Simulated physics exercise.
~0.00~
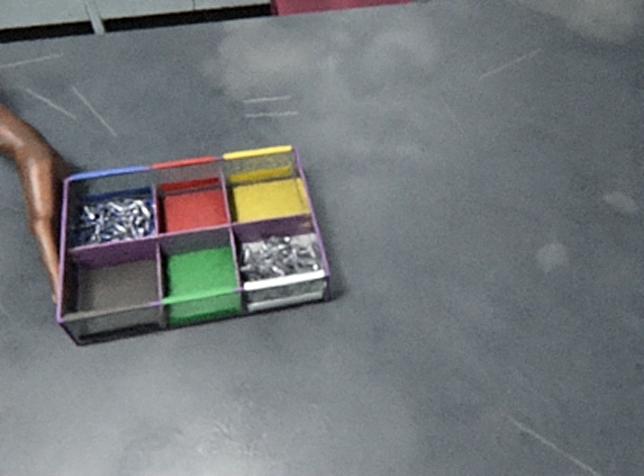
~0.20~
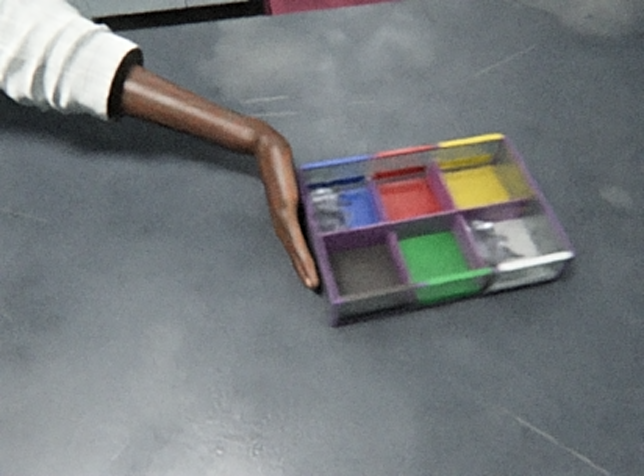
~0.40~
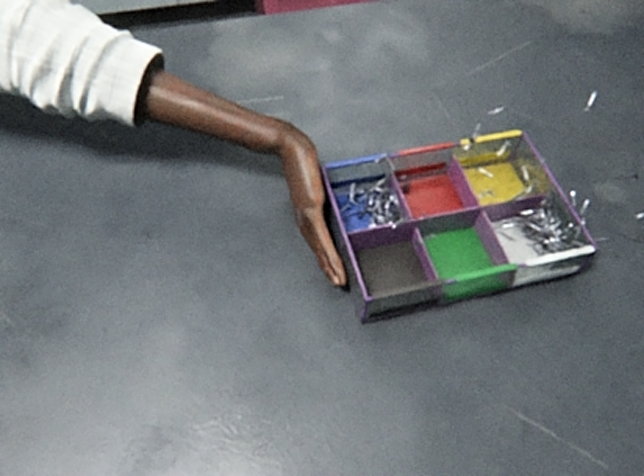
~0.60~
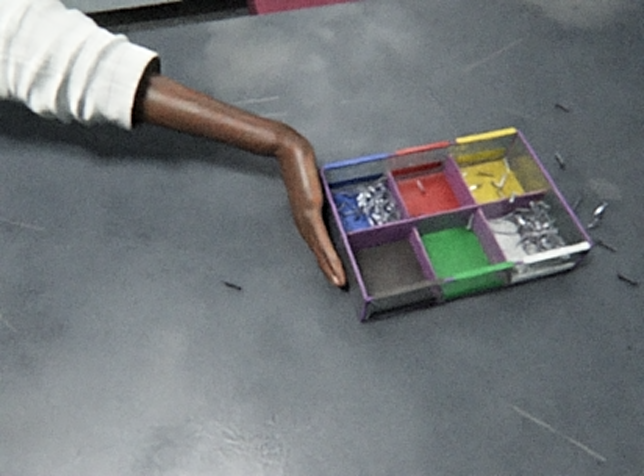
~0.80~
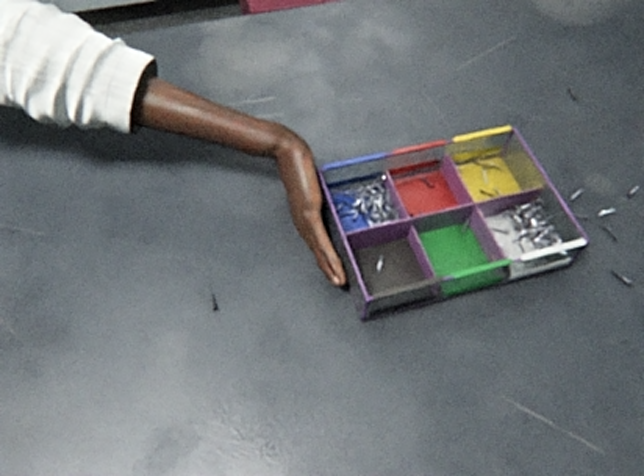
A hand pushing a divided tray of screws rightward and stopping, some screws flying into other compartments and onto the dark table.
